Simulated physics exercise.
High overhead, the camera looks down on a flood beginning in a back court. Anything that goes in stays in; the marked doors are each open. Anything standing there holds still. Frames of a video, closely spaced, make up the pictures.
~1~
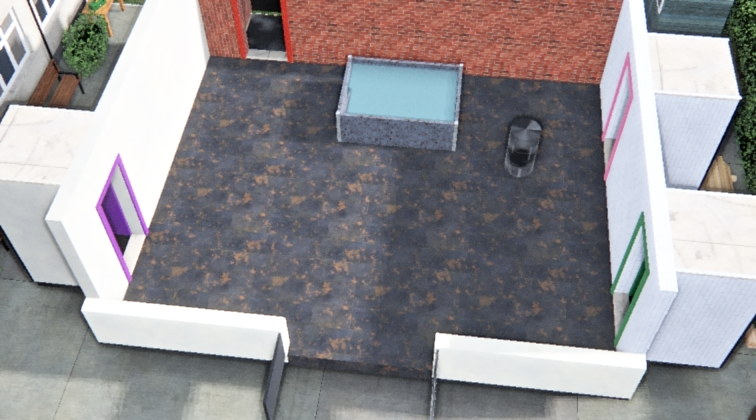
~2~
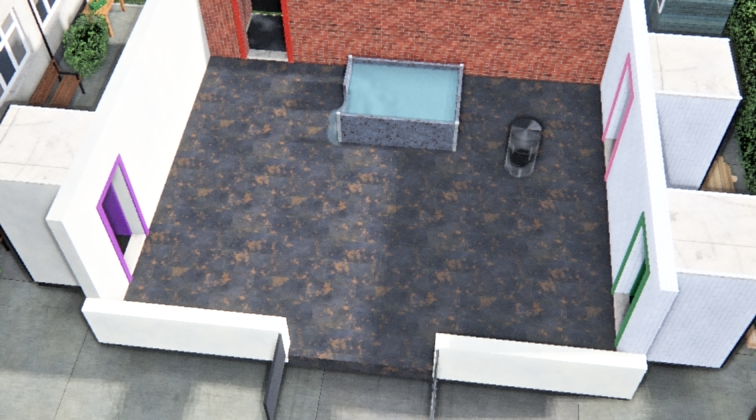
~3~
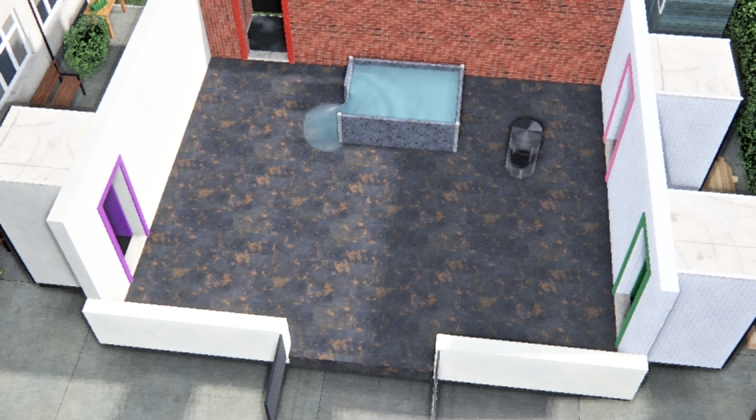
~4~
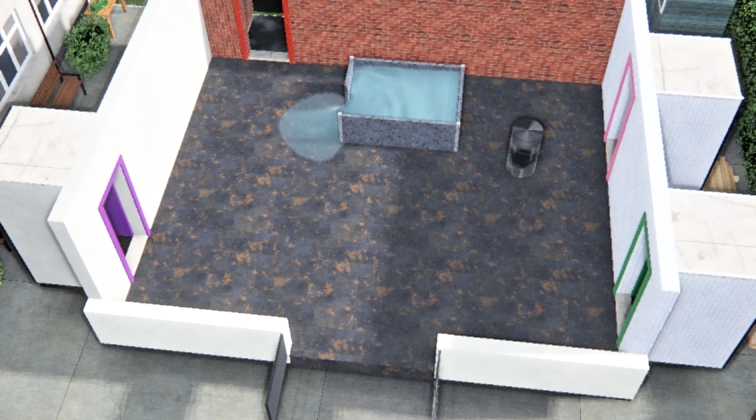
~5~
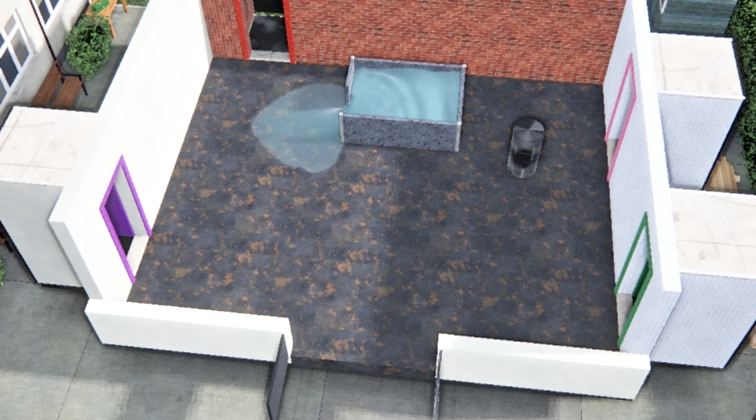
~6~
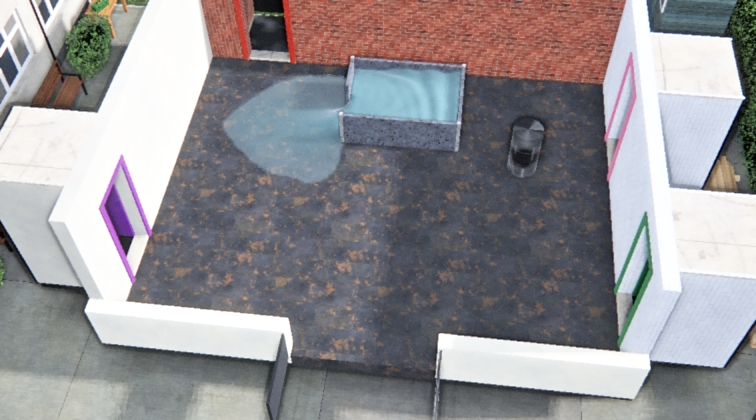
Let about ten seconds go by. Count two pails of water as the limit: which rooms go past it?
The purple door goes past it; the red door goes past it; the pink door stays within it; the green door stays within it.
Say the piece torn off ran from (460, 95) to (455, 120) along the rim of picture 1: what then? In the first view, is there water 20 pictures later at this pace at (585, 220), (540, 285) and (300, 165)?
Submerged, submerged, unwetted.
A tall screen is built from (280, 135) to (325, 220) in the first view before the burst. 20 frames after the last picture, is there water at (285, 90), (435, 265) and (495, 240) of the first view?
Taking the points in turn, they are inundated, inundated and inundated.
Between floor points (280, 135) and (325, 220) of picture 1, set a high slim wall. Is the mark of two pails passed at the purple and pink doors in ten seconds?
Purple door falls short, pink door falls short.
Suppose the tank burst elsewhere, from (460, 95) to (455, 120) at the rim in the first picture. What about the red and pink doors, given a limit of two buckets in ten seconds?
So here's how it goes: Red stays within bounds, while pink runs over.
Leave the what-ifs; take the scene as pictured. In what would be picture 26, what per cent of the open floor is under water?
It should be close to 30 %.
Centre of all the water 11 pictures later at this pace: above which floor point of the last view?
Estimate: (326, 124).
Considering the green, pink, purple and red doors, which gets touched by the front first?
Looks like the one in red.
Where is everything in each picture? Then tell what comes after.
The first picture shows the open tank at (401, 92) is whole and still.
In the second picture, water pours out at (344, 118) and has run to (335, 141).
In the third picture, water pours out at (345, 119) and has run to (308, 118).
In the fourth picture, water pours out at (346, 119) and has run to (283, 129).
In the fifth picture, the front is at (256, 122), out from the gap at (347, 119).
In the sixth picture, water pours out at (347, 118) and has run to (228, 124).
A moment on, water covers 20 % of the floor; the purple door not reached, the red door wet at the sill, nothing in, the pink door not reached, the green door not reached.
Next, water covers 25 % of the floor; the purple door wet at the sill, nothing in, the red door wet at the sill, nothing in, the pink door not reached, the green door not reached.
Then, water covers 30 % of the floor; the purple door under two buckets in, the red door under two buckets in, the pink door not reached, the green door not reached.
Later, water covers 45 % of the floor; the purple door under two buckets in, the red door over two buckets in, the pink door not reached, the green door not reached.
In the end, water covers 70 % of the floor; the purple door over two buckets in, the red door over two buckets in, the pink door not reached, the green door wet at the sill, nothing in.
